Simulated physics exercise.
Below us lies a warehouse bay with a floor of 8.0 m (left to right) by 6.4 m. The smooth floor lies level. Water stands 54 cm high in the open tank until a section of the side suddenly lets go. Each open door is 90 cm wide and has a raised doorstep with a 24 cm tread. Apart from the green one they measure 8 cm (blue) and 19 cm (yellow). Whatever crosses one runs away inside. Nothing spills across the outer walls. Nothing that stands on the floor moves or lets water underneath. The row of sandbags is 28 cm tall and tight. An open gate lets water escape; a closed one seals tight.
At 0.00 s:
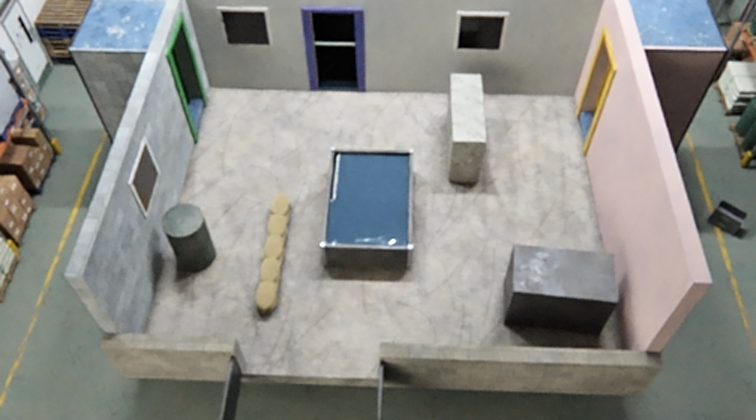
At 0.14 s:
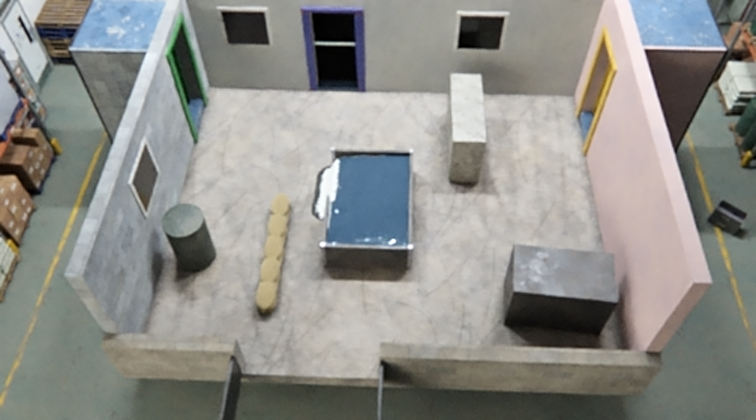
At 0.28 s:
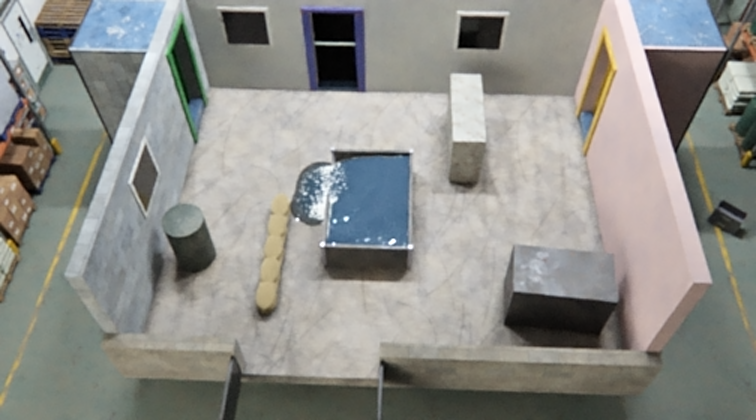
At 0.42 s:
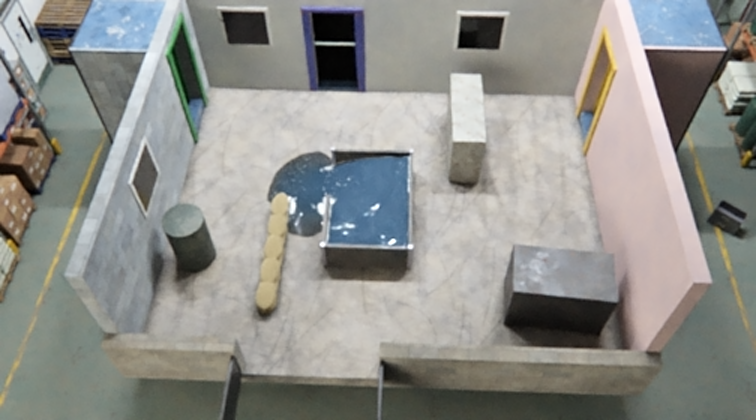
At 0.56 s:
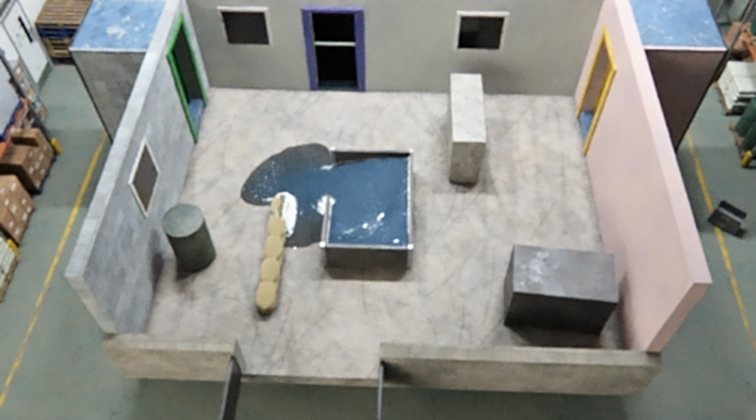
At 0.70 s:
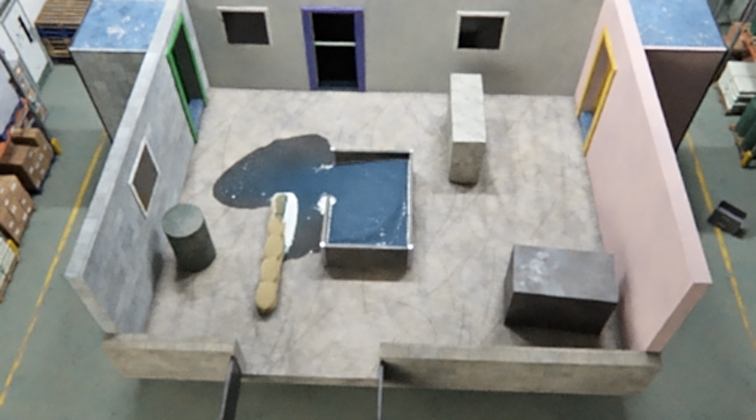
We see an open tank of blue water in a walled room with coloured doorways; water pours out of its left side, spreads leftward over the floor in a widening dark pool, and flows around the end of a tan row.
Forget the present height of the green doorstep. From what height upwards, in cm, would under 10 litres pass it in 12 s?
Some 16 cm above the ground.
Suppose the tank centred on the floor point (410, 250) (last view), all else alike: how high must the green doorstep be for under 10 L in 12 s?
Some 11.5 cm.
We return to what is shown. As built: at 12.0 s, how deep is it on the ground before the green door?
About 5.5 cm.
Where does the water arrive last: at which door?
Last comes the yellow one.
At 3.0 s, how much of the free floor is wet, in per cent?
Near 30 per cent is wet.
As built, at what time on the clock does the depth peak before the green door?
At about 2.0 s.
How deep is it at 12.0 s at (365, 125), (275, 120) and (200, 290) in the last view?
In that order: 4, 5 and 4 cm.
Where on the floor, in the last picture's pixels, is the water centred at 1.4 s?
Near (332, 205).
After 1.4 s water covers 20 % of the floor, deepest (32 cm) near (291, 203); it has not reached the green door.
After 3.0 s water covers 30 % of the floor, deepest (28 cm) near (210, 90); 15 cm at the green door, 0 litres in over its 25 cm doorstep.
After 12.0 s water covers 80 % of the floor, deepest (8 cm) near (163, 263); 5 cm at the green door, 0 litres in over its 25 cm doorstep.
At the green door as built, the water arrived by 1.6 s and peaked near 20 cm at 2.0 s.
Run again over the same 12 s with other heights there, 23 litres in over 13.5 cm, 3 litres over 18 cm. The limit of 10 litres is kept from about 16 cm up.
